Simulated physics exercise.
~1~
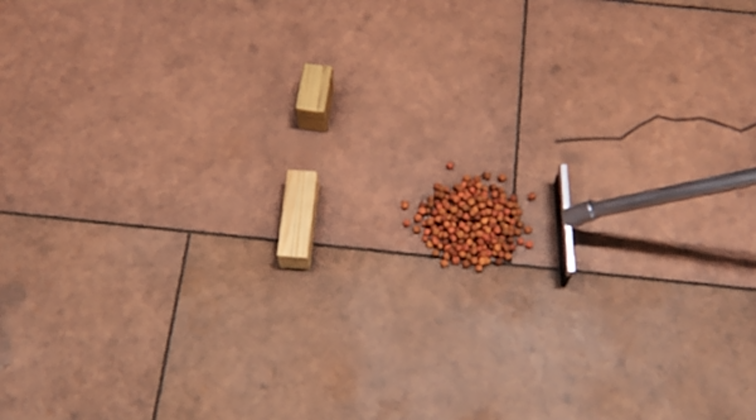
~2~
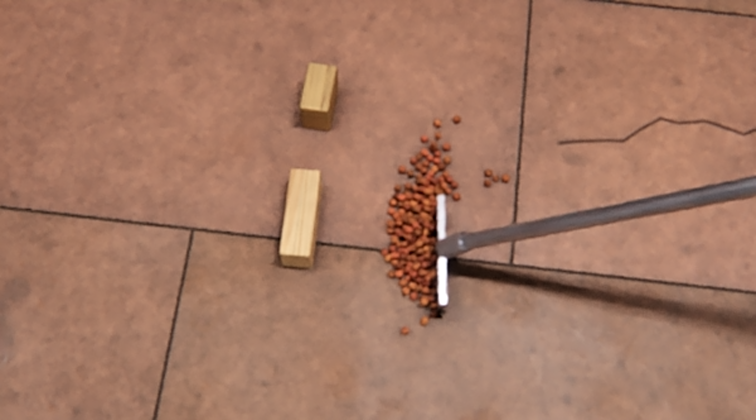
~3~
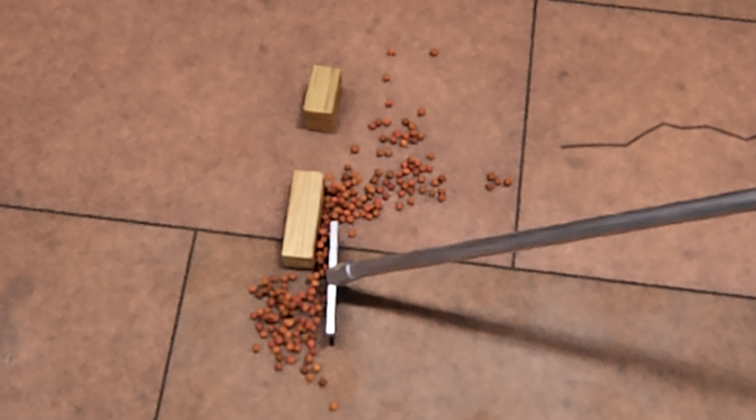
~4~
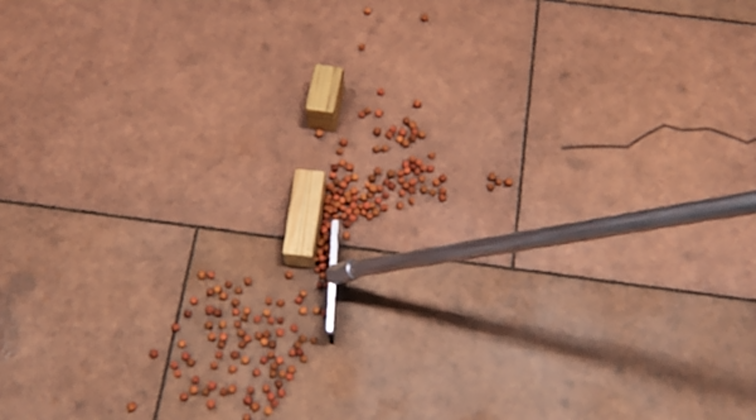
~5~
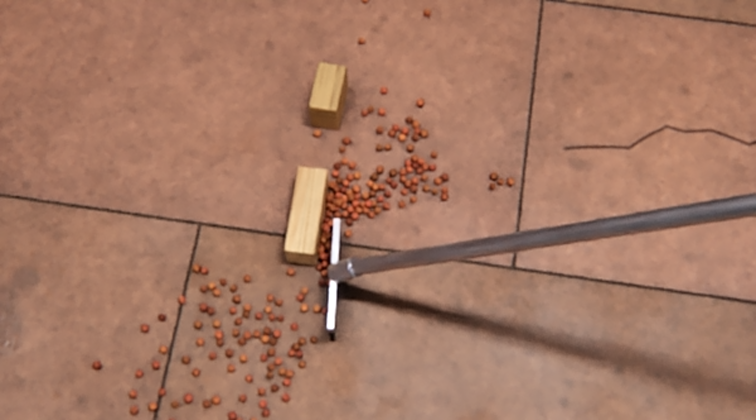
Squeegee pushing a pile of reddish pellets left against two wooden blocks, many scattering round the near block, the rest staying before them.
